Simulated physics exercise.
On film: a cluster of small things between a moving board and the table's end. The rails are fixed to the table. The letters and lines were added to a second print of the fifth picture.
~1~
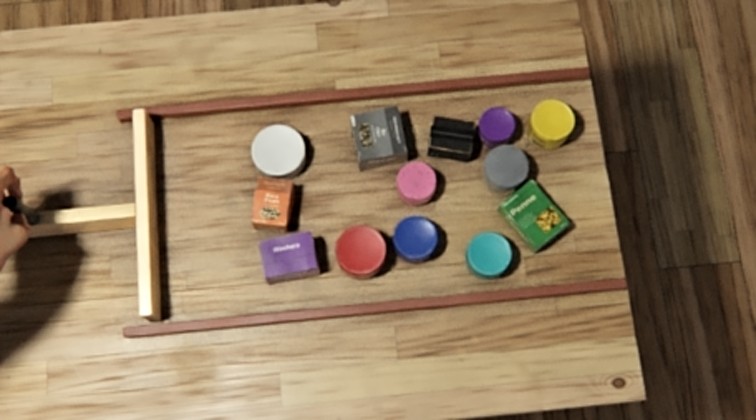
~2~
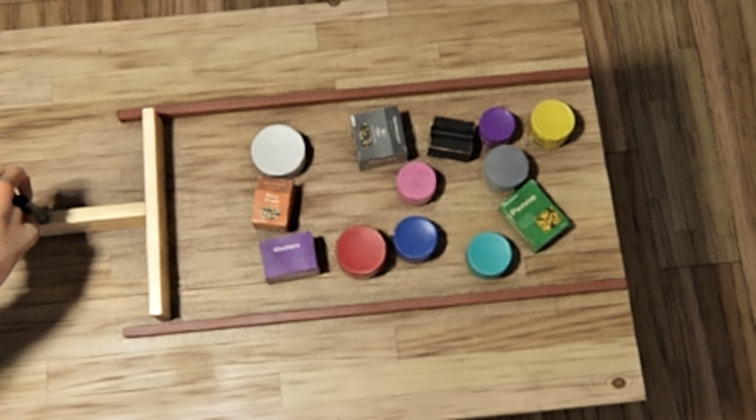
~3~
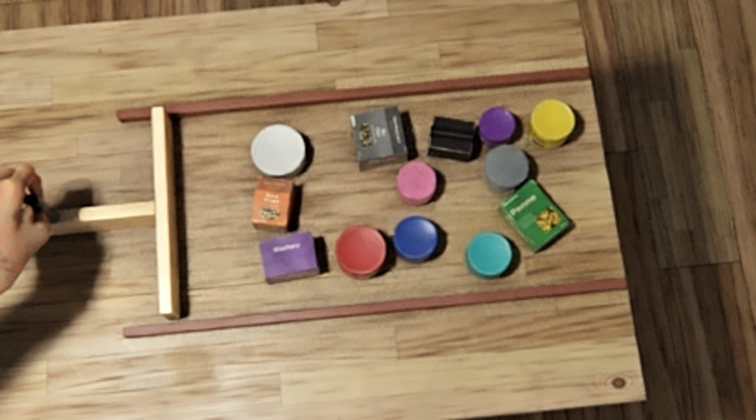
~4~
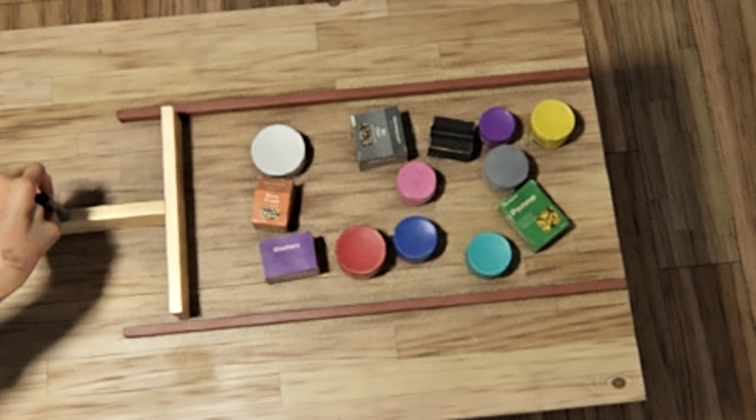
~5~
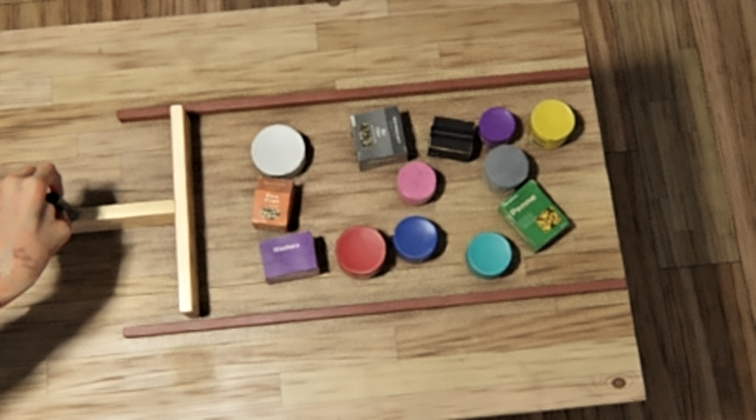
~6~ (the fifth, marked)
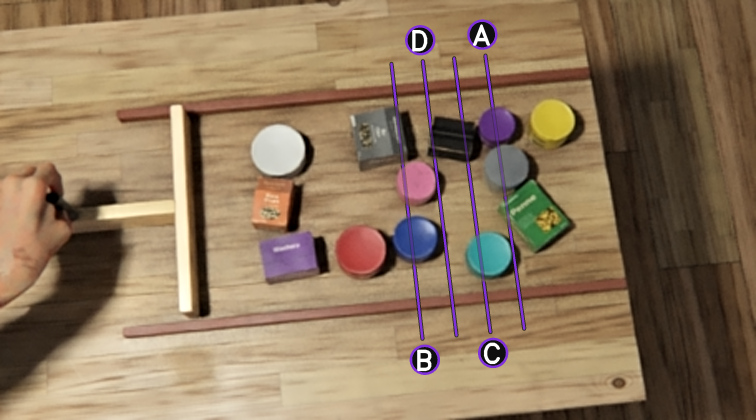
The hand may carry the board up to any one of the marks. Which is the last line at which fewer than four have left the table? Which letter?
C.
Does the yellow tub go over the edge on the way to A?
By then, yes.
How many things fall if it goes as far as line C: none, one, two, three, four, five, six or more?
By then, two.
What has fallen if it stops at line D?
The yellow tub.
On the marked copy, A at (504, 186); B at (406, 196); C at (472, 190); D at (439, 193).
With C. Early on, board (284, 195); purple box (324, 257); red jar (377, 252).
Further on, board (389, 185); yellow tub (588, 123); purple tub (548, 116).
At the end, board (470, 178); yellow tub over the edge; purple tub over the edge; two fallen.
As for the rest, A drops five; B is within the limit but short; D is within the limit but short.
